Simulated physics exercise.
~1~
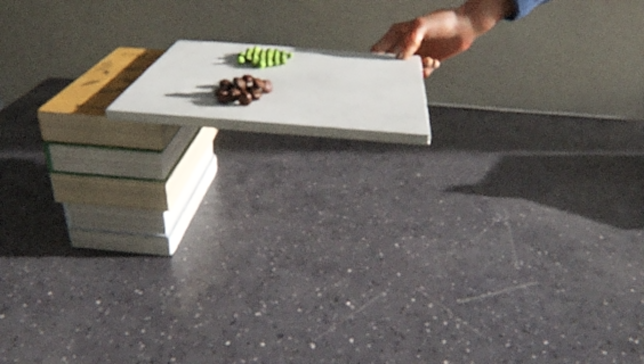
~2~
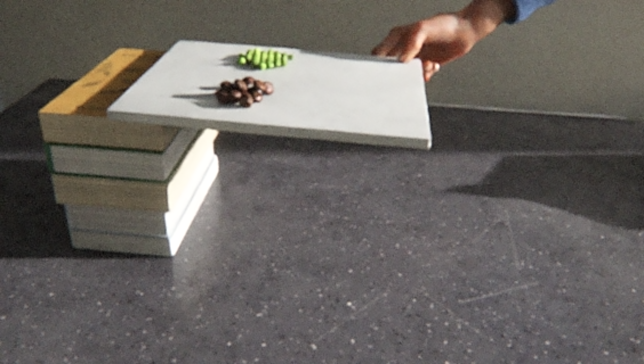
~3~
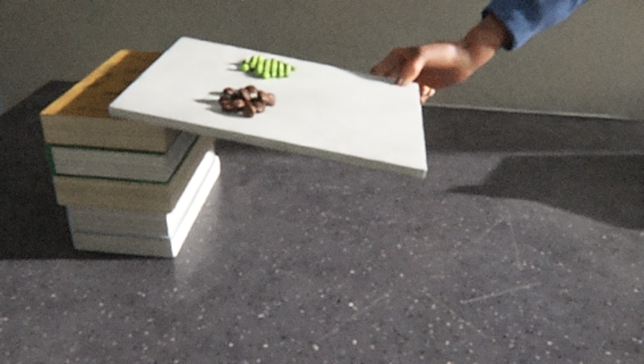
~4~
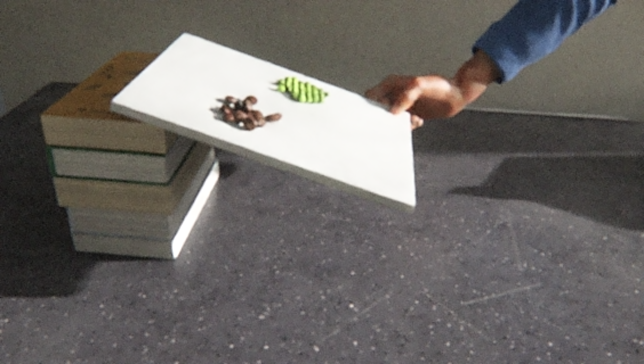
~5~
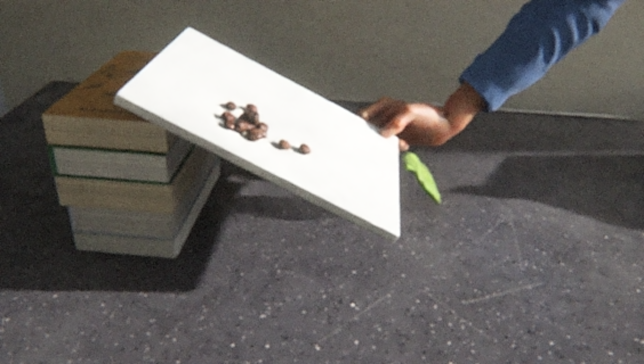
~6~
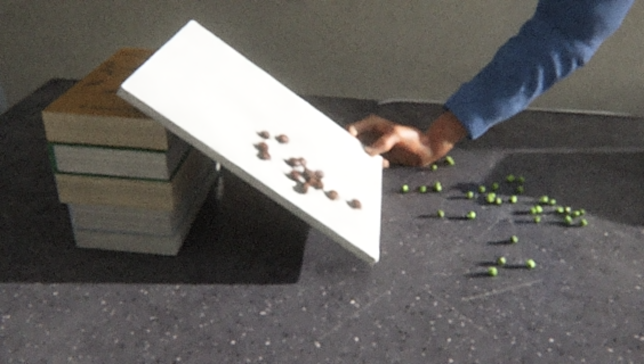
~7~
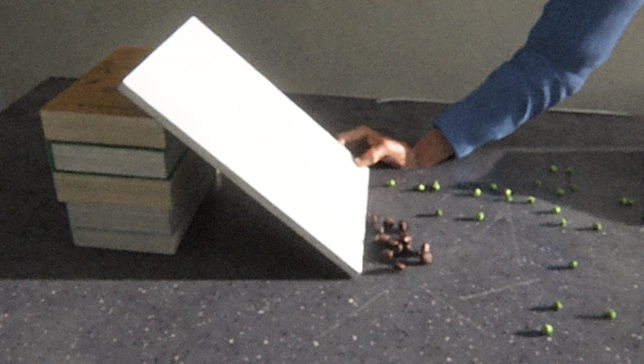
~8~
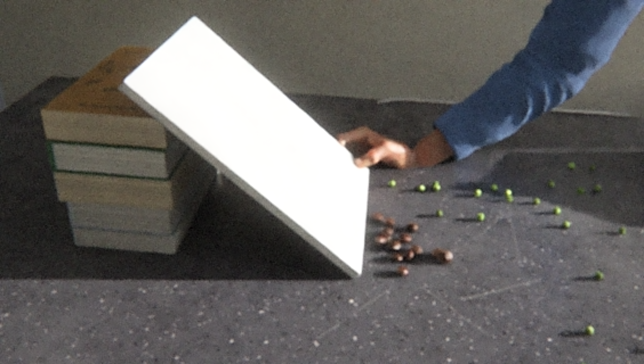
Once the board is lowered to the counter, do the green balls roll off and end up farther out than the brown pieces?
Yes, the green balls leave the board and scatter well out to the right, while most of the brown pieces stay close to the foot of the board.
